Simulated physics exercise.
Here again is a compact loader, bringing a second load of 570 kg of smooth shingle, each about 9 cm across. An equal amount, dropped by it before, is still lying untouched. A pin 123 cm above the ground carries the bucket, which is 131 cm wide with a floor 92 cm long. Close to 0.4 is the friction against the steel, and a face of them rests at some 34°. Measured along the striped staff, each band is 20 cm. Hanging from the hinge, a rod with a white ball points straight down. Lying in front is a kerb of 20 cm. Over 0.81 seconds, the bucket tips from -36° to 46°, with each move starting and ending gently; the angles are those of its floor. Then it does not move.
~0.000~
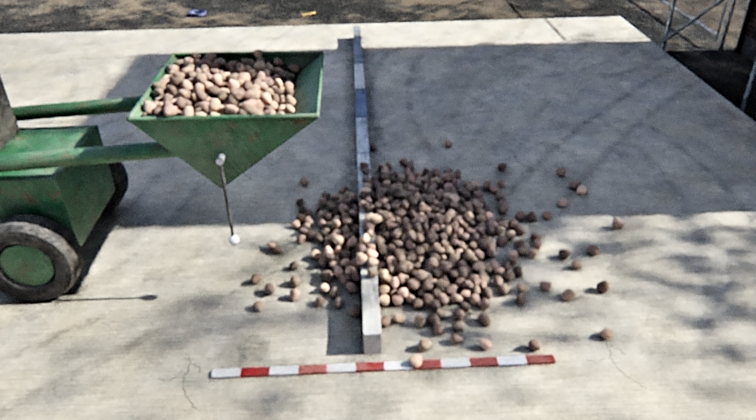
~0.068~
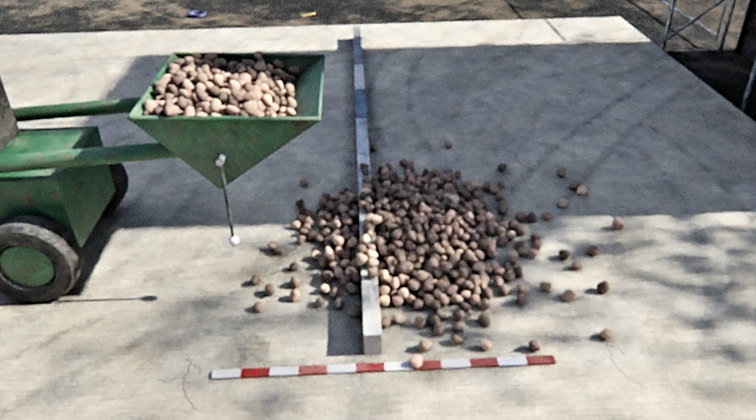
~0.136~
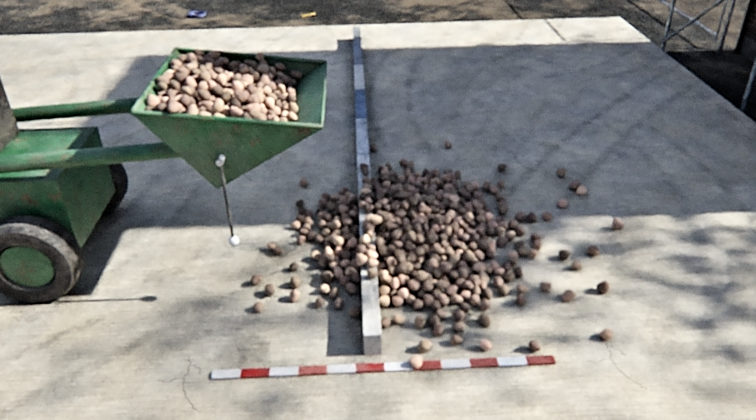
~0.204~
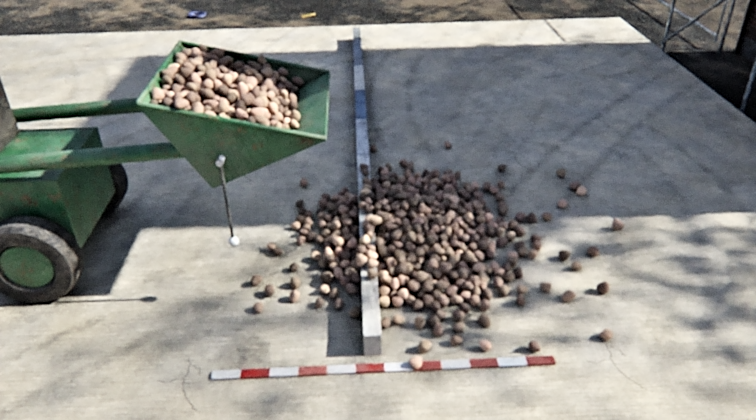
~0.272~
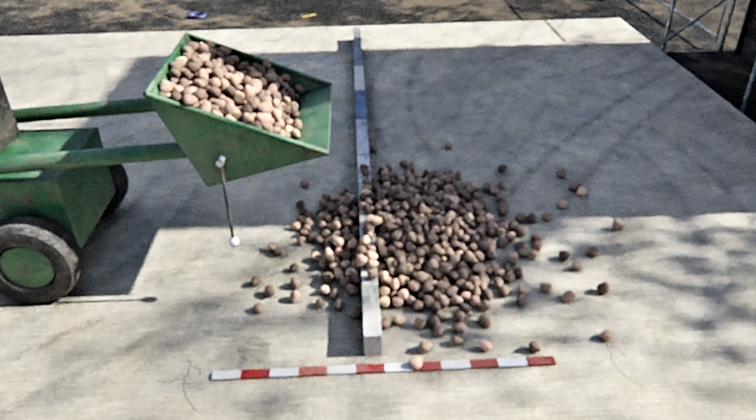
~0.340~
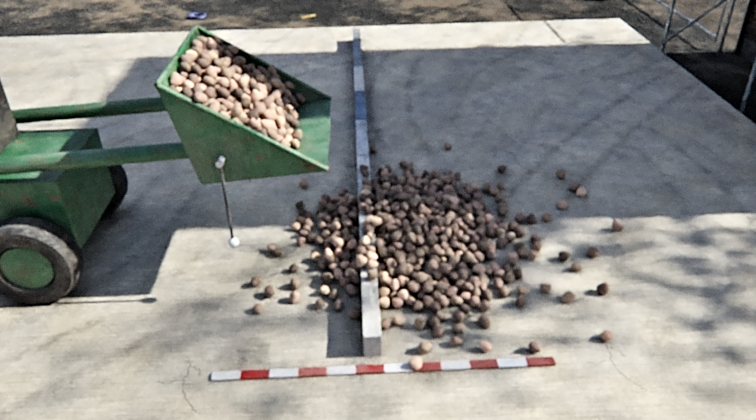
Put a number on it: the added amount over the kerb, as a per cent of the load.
14 percent, roughly.
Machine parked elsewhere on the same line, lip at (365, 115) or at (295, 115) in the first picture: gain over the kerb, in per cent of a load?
Case one about 60 %, case two about 5 %.
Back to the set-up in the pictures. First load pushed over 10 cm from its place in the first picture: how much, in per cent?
10 %.
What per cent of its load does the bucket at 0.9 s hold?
Close to 55 in a hundred.
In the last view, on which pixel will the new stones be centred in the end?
Roughly at (330, 232) in the last picture.
After 0.6 s the floor is at 34°; in per cent of one load, 100 in the bucket, 19 on this side of the kerb, 81 over the kerb; the foremost stones are at (583, 220).
After 0.9 s the floor is at 46°; in per cent of one load, 54 in the bucket, 65 on this side of the kerb, 81 over the kerb; the foremost stones are at (583, 220).
After 1.3 s the floor is at 46°; in per cent of one load, 5 in the bucket, 105 on this side of the kerb, 90 over the kerb; the foremost stones are at (583, 220).
After 4.1 s the floor is at 46°; in per cent of one load, 0 in the bucket, 105 on this side of the kerb, 95 over the kerb; the foremost stones are at (583, 220). Net gain over the kerb, 14.
